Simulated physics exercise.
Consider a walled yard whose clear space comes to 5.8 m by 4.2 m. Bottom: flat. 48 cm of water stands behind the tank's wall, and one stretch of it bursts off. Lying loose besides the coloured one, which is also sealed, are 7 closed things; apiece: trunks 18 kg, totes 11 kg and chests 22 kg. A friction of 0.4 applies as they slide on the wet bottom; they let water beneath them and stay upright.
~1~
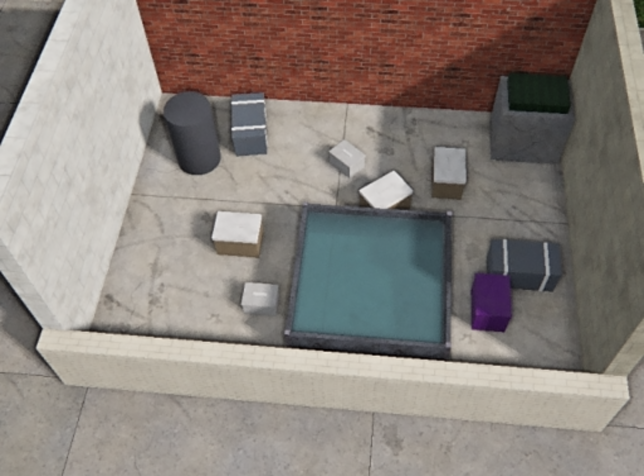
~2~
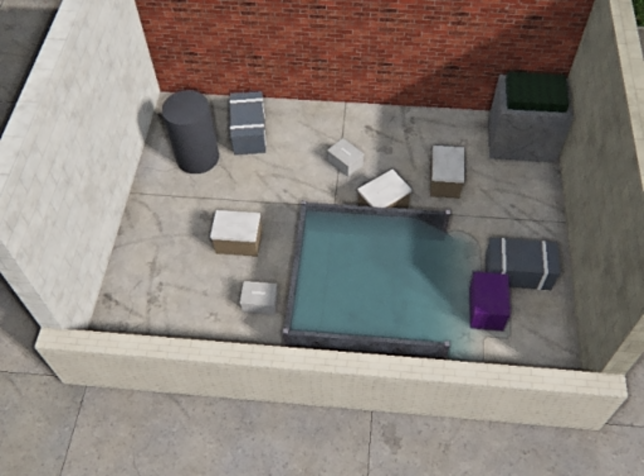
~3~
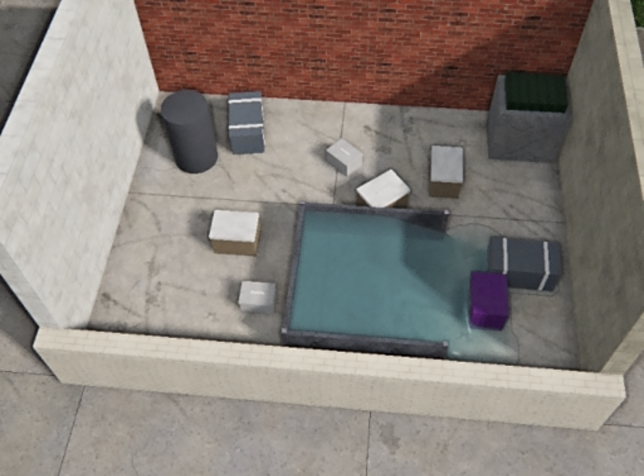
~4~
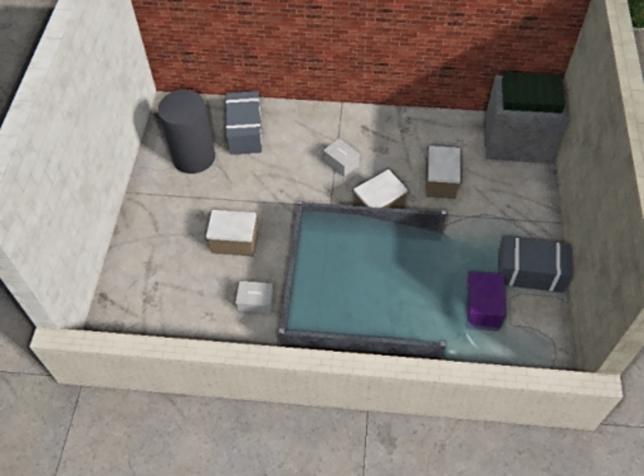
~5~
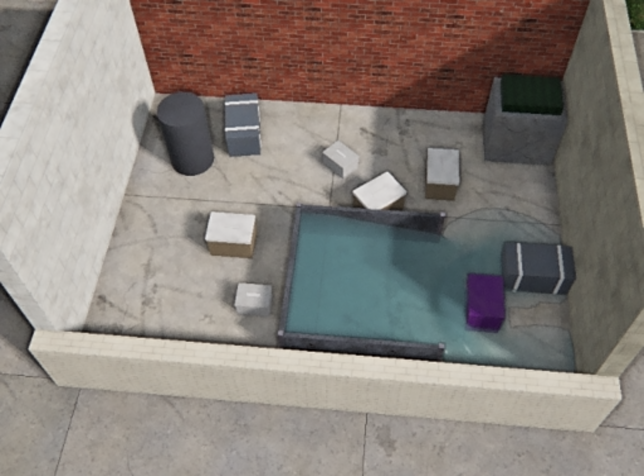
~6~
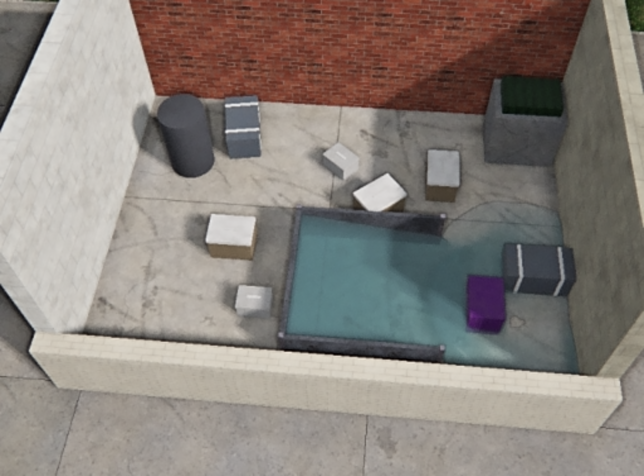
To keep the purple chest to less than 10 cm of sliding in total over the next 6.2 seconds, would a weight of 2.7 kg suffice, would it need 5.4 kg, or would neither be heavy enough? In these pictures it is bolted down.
It would move too far with either.
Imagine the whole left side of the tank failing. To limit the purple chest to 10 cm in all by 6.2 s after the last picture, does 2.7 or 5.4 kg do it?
So the lighter pick works.
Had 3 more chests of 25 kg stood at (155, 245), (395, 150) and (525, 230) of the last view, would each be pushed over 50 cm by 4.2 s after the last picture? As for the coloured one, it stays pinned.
Order as listed: Inside the limit, outside the limit, outside the limit.
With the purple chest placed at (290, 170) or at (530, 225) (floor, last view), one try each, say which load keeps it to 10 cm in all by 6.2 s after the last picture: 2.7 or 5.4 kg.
First spot: No mass works; second spot: No mass works.
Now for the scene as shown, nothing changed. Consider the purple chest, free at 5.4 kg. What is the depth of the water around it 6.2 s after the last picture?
About 7 cm.
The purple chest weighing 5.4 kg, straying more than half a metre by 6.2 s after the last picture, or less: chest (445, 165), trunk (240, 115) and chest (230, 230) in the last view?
Result, in sequence - exceeds the limit; within the limit; within the limit.
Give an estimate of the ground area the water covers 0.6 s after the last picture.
7.5 m2.
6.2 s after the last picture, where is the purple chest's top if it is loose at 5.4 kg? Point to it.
Roughly at (488, 170) in the last view.
Then, 0.6 s after the last picture the purple chest would be 85 cm from its start with 2.7 kg and 85 cm from its start with 5.4 kg; 31 cm of water round it then.
Then, 2.3 s after the last picture the purple chest would be 100 cm from its start with 2.7 kg and 109 cm from its start with 5.4 kg; 18 cm of water round it then.
Then, 4.2 s after the last picture the purple chest would be 138 cm from its start with 2.7 kg and 158 cm from its start with 5.4 kg; 14 cm of water round it then.
Then, 6.2 s after the last picture the purple chest would be 145 cm from its start with 2.7 kg and 185 cm from its start with 5.4 kg; 7 cm of water round it then.
